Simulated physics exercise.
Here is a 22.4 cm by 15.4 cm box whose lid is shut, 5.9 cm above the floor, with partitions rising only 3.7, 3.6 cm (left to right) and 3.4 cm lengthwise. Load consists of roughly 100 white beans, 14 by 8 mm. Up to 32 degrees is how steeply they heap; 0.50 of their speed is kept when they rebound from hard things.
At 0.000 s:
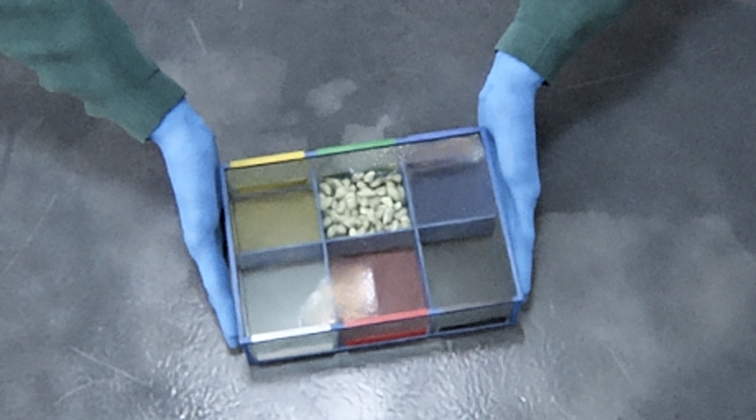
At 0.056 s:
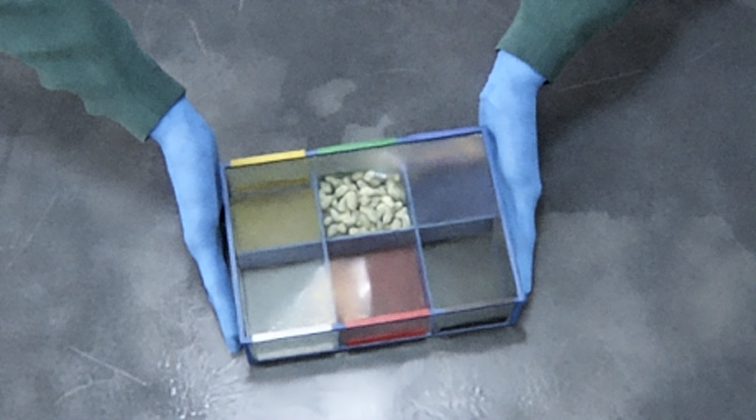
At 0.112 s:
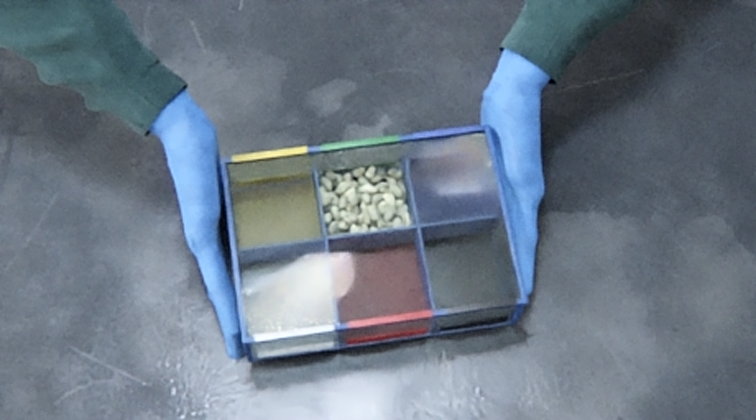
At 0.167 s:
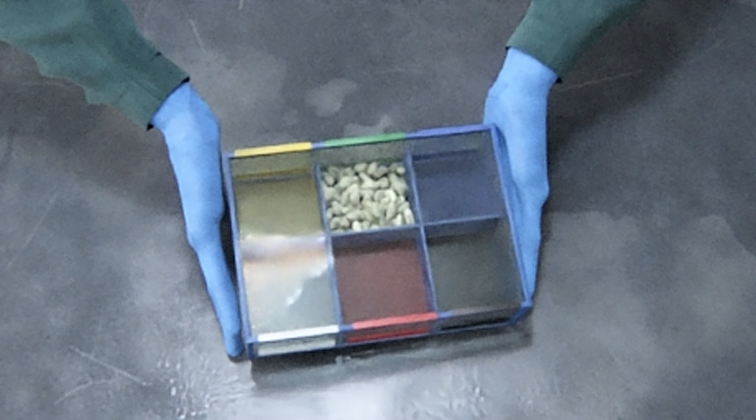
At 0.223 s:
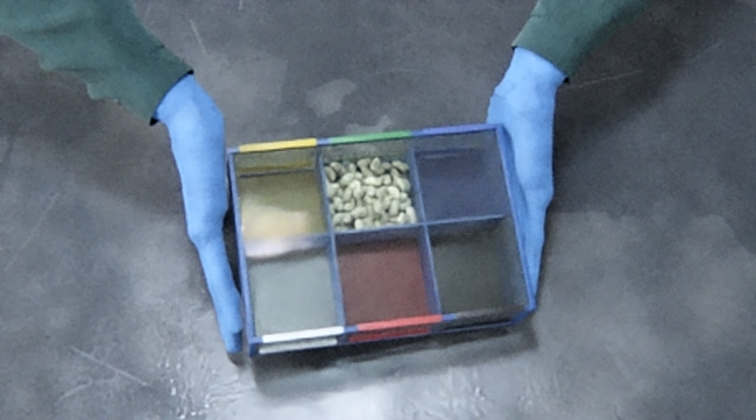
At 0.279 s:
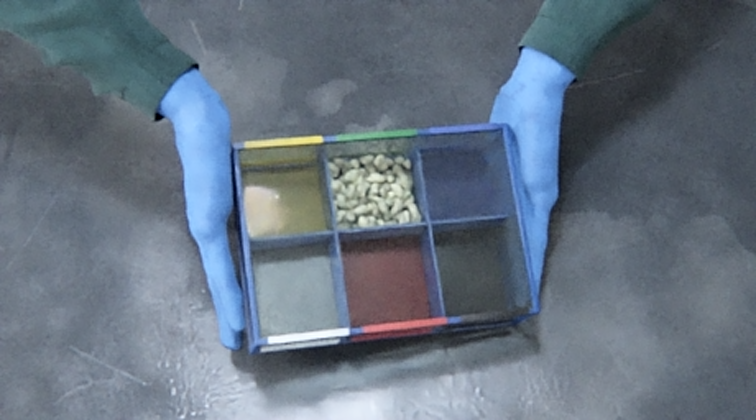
Two blue-gloved hands hold a divided box of white beans and tilt it slightly.
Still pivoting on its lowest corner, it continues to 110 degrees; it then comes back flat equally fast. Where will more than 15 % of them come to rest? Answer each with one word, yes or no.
Red compartment: No. Blue compartment: No. Green compartment: No. Yellow compartment: No. White compartment: No. Black compartment: Yes.
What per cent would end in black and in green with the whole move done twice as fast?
In that case black would keep 95 % and green would keep 5 %.
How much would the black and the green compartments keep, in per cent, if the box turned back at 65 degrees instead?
Black: 10 per cent; green: 90 per cent.
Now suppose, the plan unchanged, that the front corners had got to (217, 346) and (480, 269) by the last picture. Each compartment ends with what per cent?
Final shares: Red 0%, blue 0%, green 5%, yellow 60%, white 30%, black 0%.
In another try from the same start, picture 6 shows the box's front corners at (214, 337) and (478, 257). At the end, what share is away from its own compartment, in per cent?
It would be near 100 per cent.
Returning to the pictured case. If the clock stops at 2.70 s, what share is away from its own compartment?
Some 95 percent.
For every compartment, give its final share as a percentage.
Per cent by compartment - red 0, blue 0, green 5, yellow 0, white 0, black 95.
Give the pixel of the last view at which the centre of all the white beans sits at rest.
Approximately (475, 292) in the last view.
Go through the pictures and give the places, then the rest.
Box tilt 0 degrees, front corners at (245, 339) and (518, 297); green 100 %, in the first picture.
Box tilt 1 degrees, front corners at (245, 339) and (519, 297), in the second picture.
Box tilt 4 degrees, front corners at (247, 338) and (522, 299), lowest corner right front, in the third picture.
Box tilt 7 degrees, front corners at (251, 338) and (526, 302), lowest corner right front, in the fourth picture.
Box tilt 11 degrees, front corners at (255, 339) and (530, 306), lowest corner right front, in the fifth picture.
Box tilt 15 degrees, front corners at (260, 340) and (534, 309), lowest corner right front; green 100 %. Its pace works out near 65 degrees a second, in the sixth picture.
After 1.73 s, tilt 110 degrees; red 10 %, blue 5 %, green 30 %, black 60 %.
After 2.70 s, tilt 50 degrees; green 5 %, black 95 %.
After 3.65 s, tilt 0 degrees; green 5 %, black 95 %.
By 4.0 s all is still; red 0 %, blue 0 %, green 5 %, yellow 0 %, white 0 %, black 95 %.
